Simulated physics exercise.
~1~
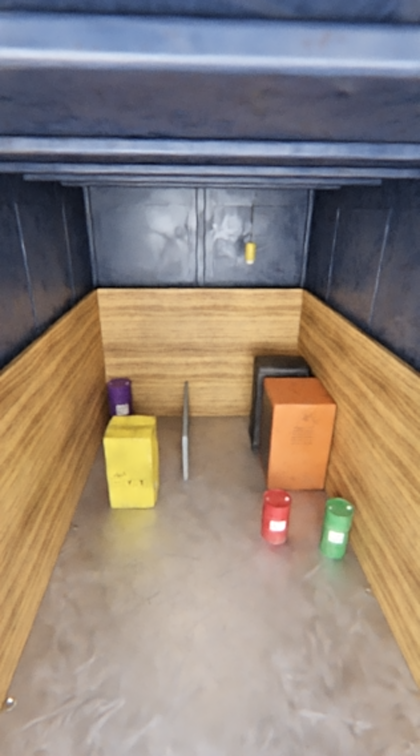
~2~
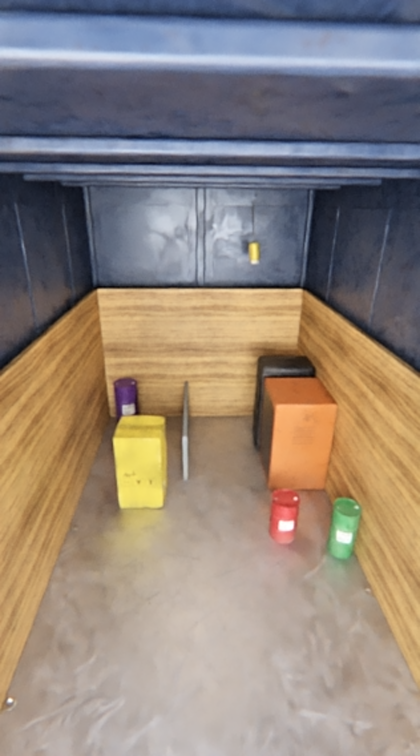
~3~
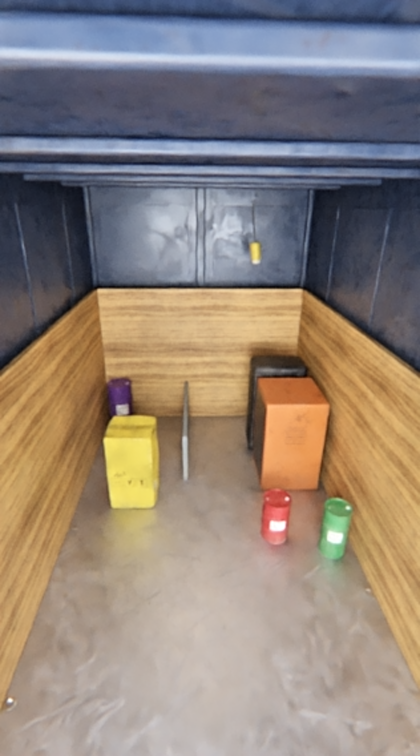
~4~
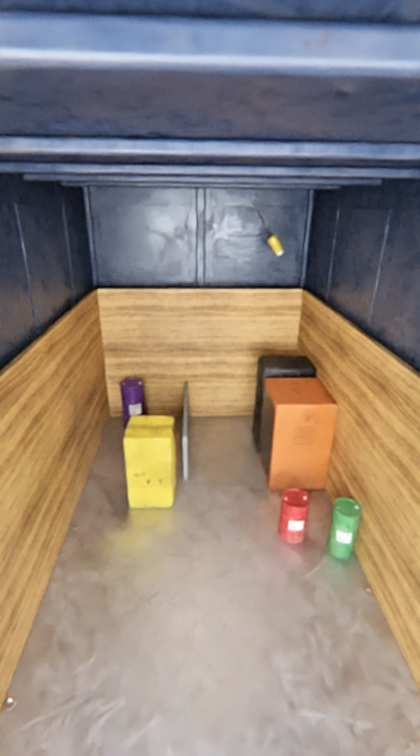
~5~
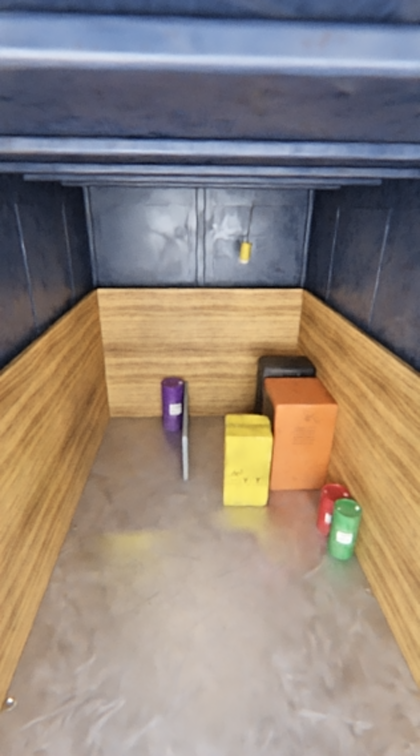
A yellow box, a red canister and a purple canister stand upright in a van's load bay, along with an orange appliance, a black case and a green canister, while a lamp hangs on its cord at the back. The three shift slightly right, then slip back left. Next they move right again, a little farther, as the lamp swings out to the right. Finally the yellow box slides well across the floor toward the orange appliance, the red canister ends up beside the green one, and the purple canister reaches the low board. Everything remains upright.
